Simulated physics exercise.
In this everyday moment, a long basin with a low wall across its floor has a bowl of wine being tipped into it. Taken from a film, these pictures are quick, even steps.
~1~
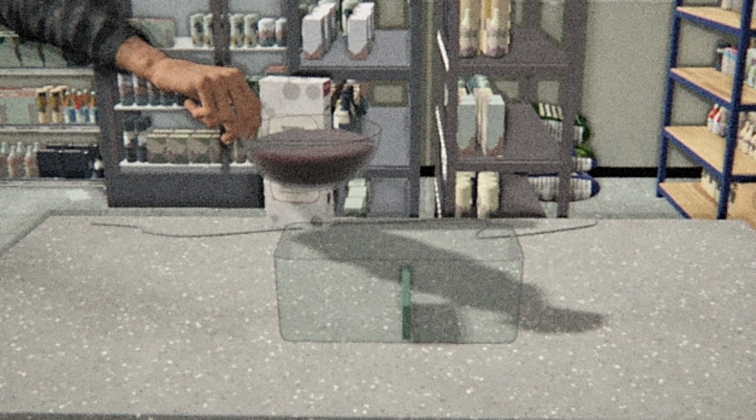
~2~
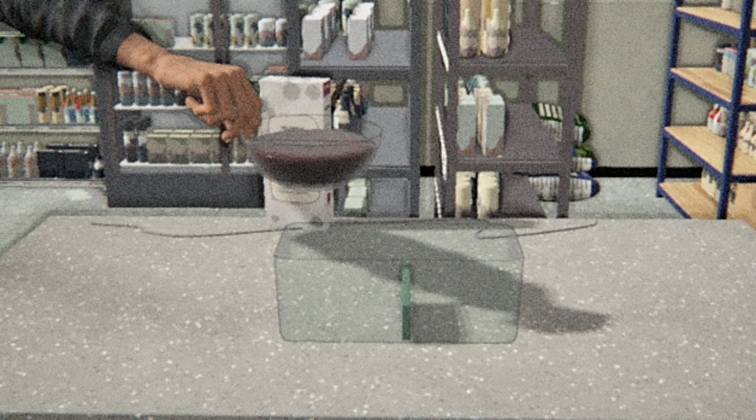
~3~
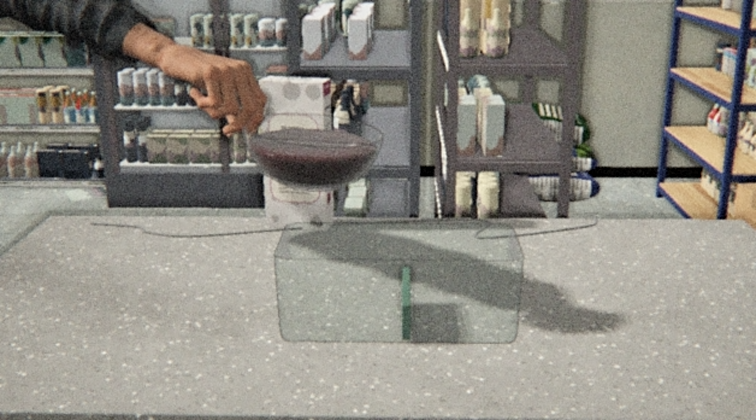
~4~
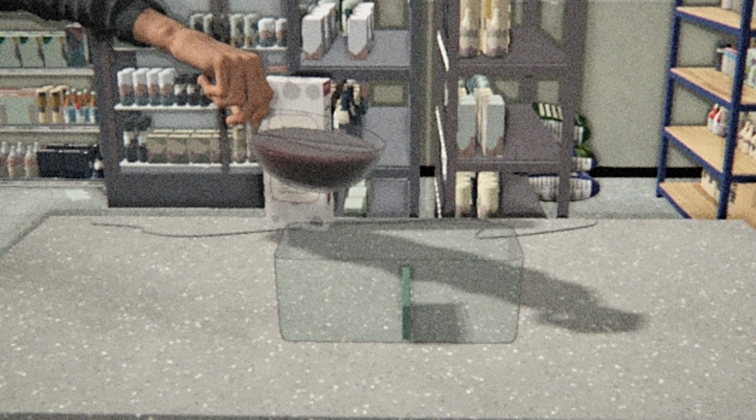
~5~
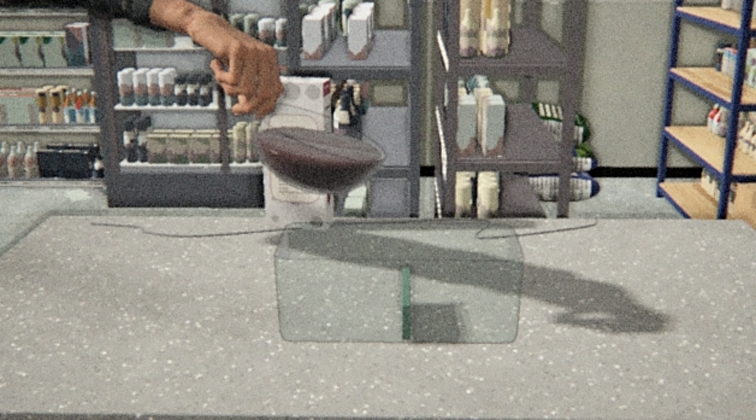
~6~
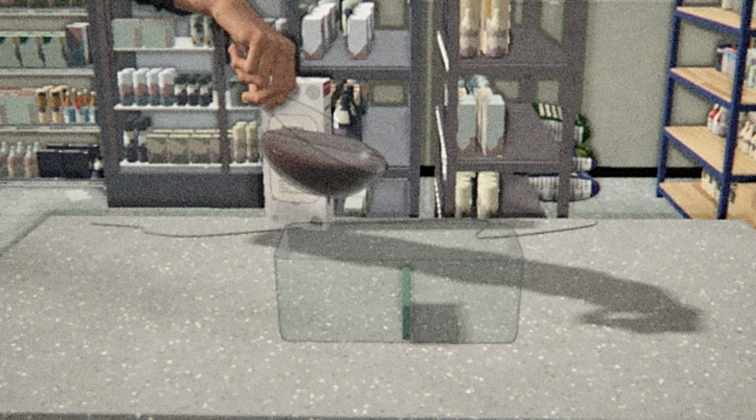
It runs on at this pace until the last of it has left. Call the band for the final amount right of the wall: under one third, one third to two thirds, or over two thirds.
Band: One third to two thirds.
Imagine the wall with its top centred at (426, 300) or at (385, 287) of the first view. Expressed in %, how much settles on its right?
Note - case one near 35 %, case two near 65 %.
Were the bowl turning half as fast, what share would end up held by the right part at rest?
Close to 65 per cent.
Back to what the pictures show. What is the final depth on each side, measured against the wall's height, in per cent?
Left side 40 percent, right side 40 percent.
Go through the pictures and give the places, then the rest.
In the first frame, it leans 0°; its right rim is at (381, 131); the wine meets the walls at (248, 142) and (377, 143); the long basin's rim runs from (280, 241) to (518, 242); the wall's top is at (406, 286).
In the second frame, it leans 1°; its right rim is at (382, 133); the wine meets the walls at (249, 142) and (377, 144).
In the third frame, it leans 6°; its right rim is at (383, 138); the wine meets the walls at (249, 139) and (378, 147).
In the fourth frame, it leans 13°; its right rim is at (385, 146); the wine meets the walls at (252, 136) and (381, 150).
In the fifth frame, it leans 21°; its right rim is at (385, 157); the wine meets the walls at (256, 134) and (383, 154).
In the sixth frame, it leans 32°; its right rim is at (384, 170); the wine meets the walls at (261, 134) and (376, 158); 2 per cent is over the edge.
A moment on, the bowl is tipped on its side and 13 per cent is still to pour, 12 is left of the wall and 35 right of it.
Next, the bowl is tipped on its side and 1 per cent is still to pour, 37 is left of the wall and 46 right of it.
Then the bowl is tipped on its side and 1 per cent is still to pour, 39 is left of the wall and 42 right of it.
Later the bowl is tipped on its side and 1 per cent is still to pour, 44 is left of the wall and 47 right of it.
Finally, 46 per cent lies left of the wall, 46 right of it and 7 outside.
